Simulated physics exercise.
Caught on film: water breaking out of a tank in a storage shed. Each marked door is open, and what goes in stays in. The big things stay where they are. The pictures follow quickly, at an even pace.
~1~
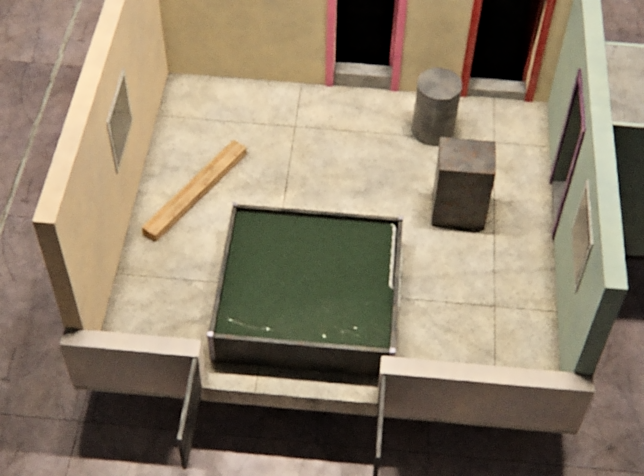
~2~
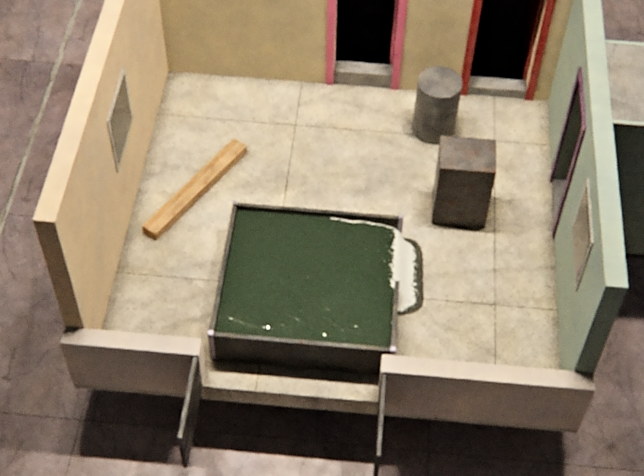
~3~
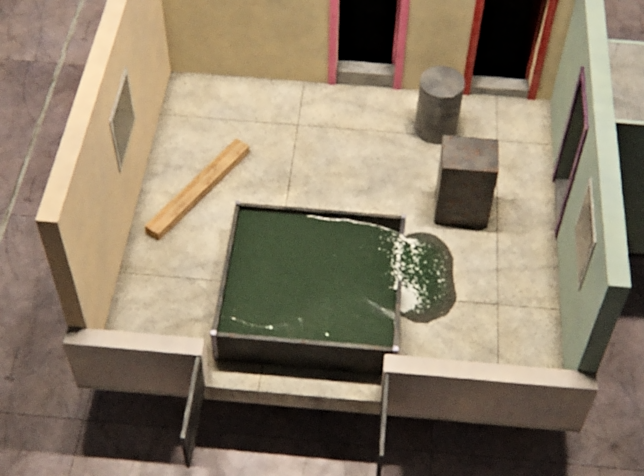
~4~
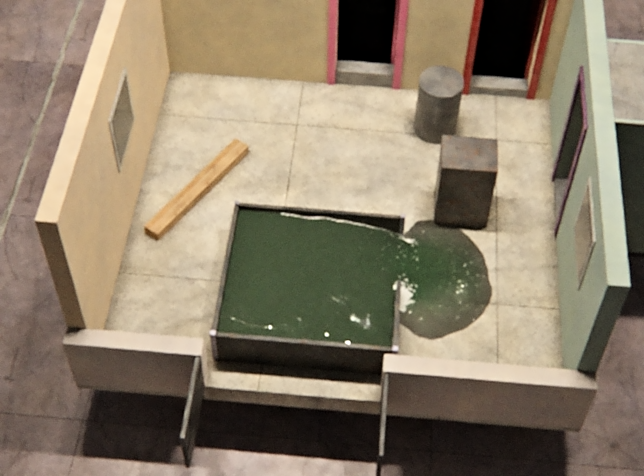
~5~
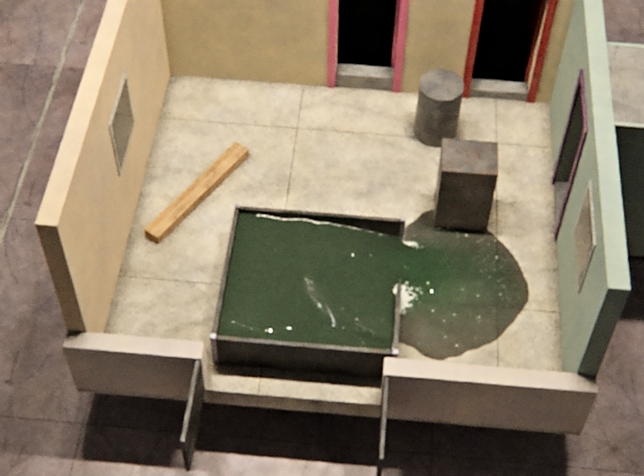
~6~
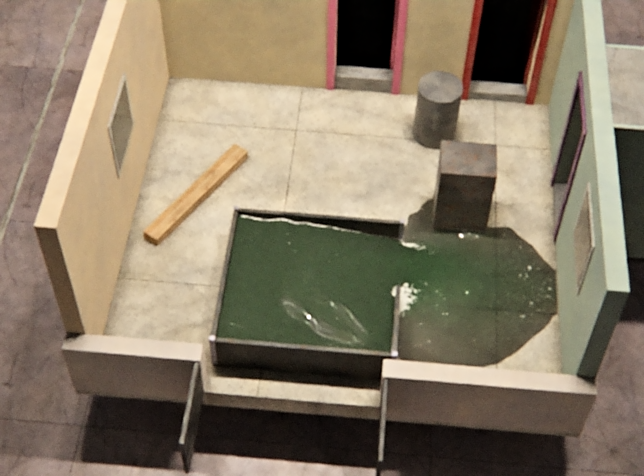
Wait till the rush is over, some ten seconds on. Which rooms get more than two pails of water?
One by one: The red door holds within the limit; the pink door holds within the limit; the purple door floods.
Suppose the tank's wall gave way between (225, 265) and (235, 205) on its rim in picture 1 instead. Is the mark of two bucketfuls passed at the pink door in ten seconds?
One by one: The pink door lets less in.
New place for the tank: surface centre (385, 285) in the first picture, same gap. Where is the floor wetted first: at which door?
I say the purple door.
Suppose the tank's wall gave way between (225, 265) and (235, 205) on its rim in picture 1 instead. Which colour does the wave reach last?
The door marked purple.
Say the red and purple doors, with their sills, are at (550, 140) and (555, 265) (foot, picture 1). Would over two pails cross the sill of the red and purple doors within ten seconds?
Then: Red door takes less; purple door is over.
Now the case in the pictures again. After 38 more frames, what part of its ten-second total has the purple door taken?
Close to 80 %.
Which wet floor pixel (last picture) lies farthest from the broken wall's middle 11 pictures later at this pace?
I would point to (538, 109).
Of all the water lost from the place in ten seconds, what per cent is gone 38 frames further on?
Some 65 per cent.
A moment on, water covers 20 % of the floor; the red door not reached, the pink door not reached, the purple door wet at the sill, nothing in.
Next, water covers 25 % of the floor; the red door not reached, the pink door not reached, the purple door under two buckets in.
Then, water covers 35 % of the floor; the red door wet at the sill, nothing in, the pink door not reached, the purple door over two buckets in.
Later, water covers 65 % of the floor; the red door wet at the sill, nothing in, the pink door wet at the sill, nothing in, the purple door far over two buckets in.
In the end, water covers 85 % of the floor; the red door wet at the sill, nothing in, the pink door wet at the sill, nothing in, the purple door far over two buckets in.
